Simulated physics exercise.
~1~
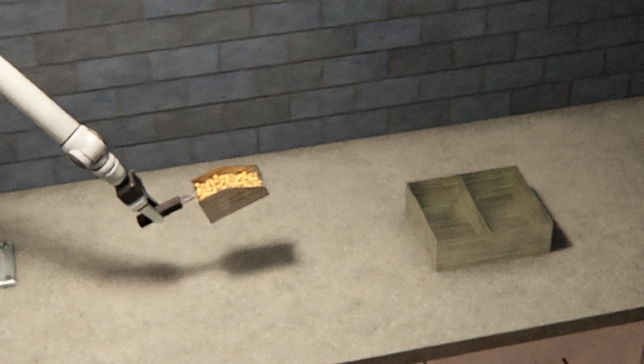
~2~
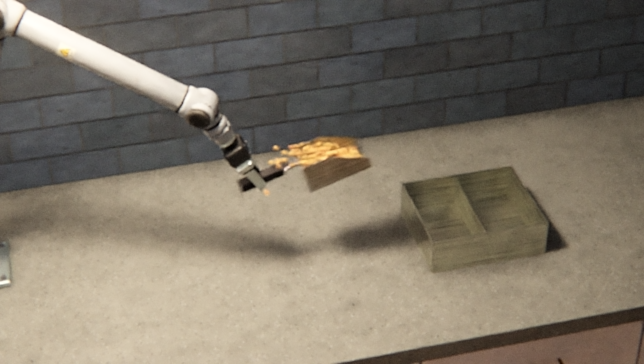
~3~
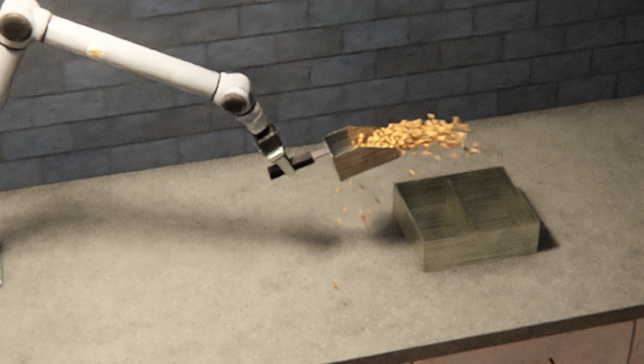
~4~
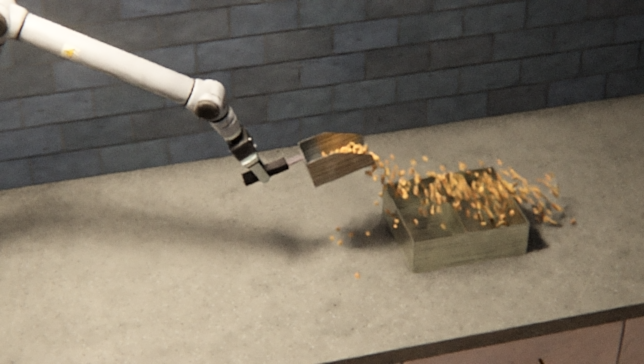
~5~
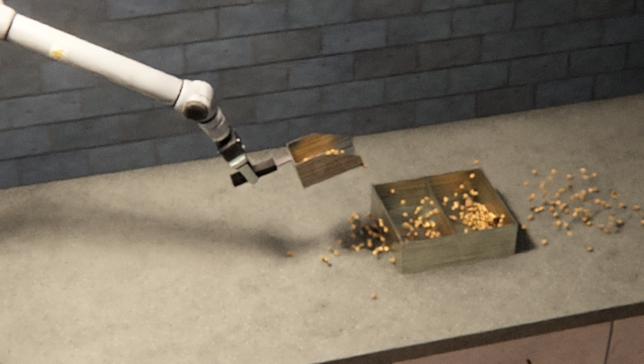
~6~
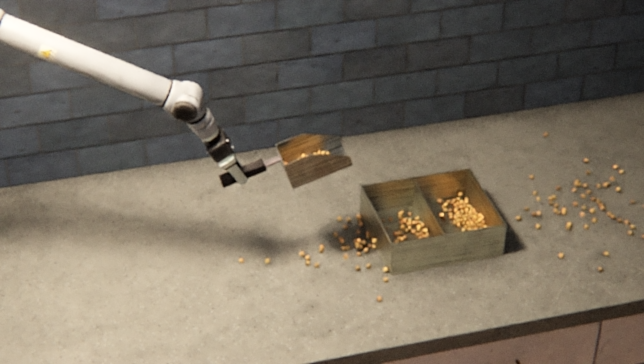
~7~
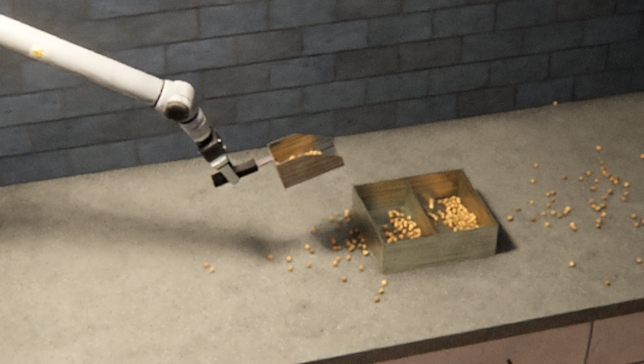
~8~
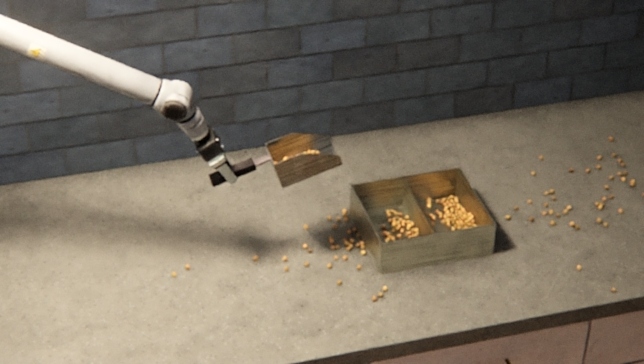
The footage shows a robot arm swinging a scoop of dried chickpeas rightward toward a divided box and drawing back slightly as they fly out. Many land in both compartments, others scatter across the table on either side, and a few remain in the scoop.
